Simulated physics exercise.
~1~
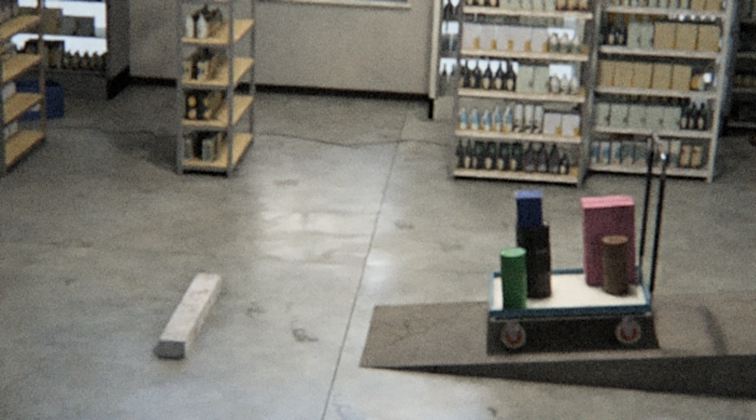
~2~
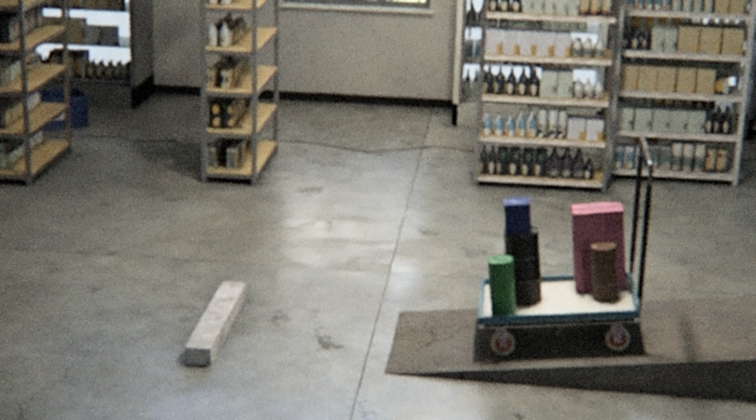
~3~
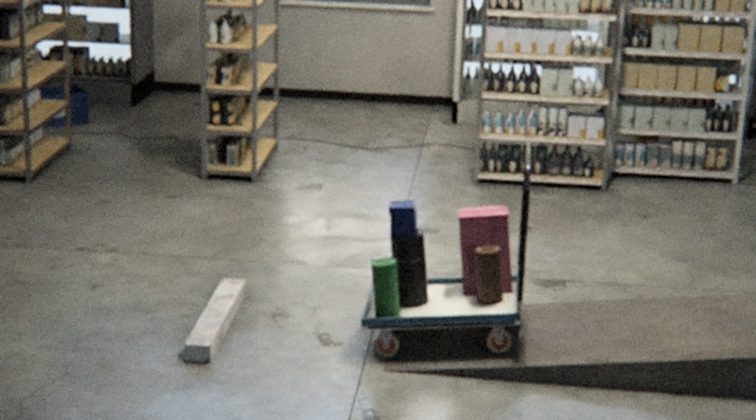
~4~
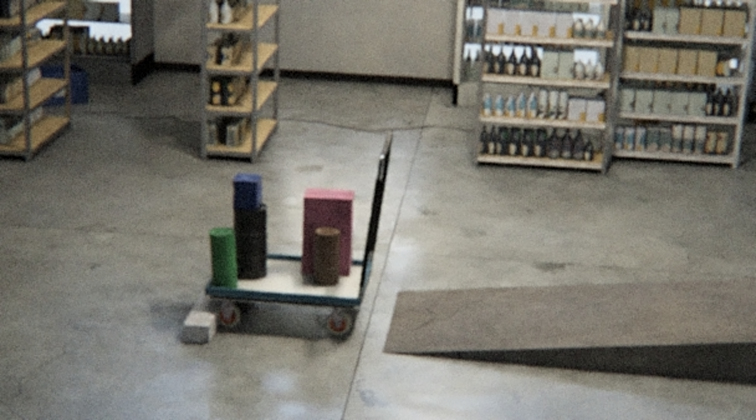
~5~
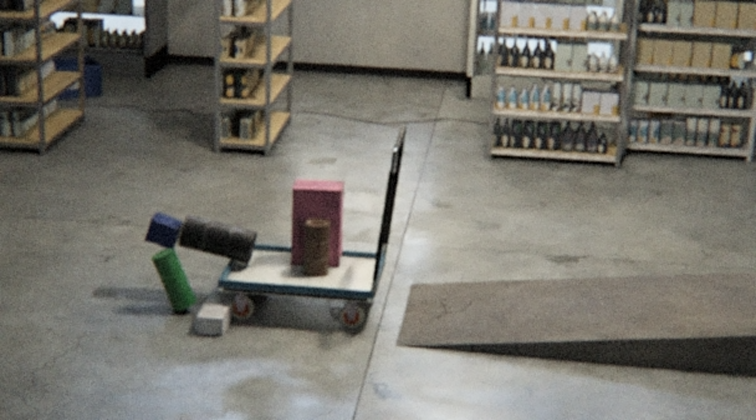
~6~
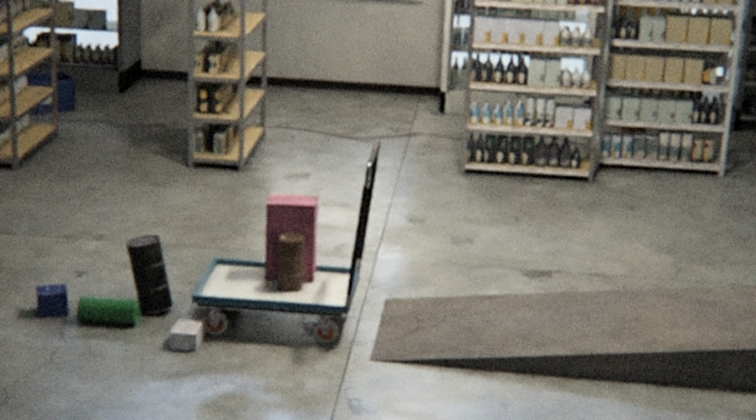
The video shows a flat trolley carrying five upright items rolling left down a ramp and across a concrete floor to a kerb, where the green canister, blue box and black canister tumble off the front, while the pink box and brown canister stay standing on the deck.
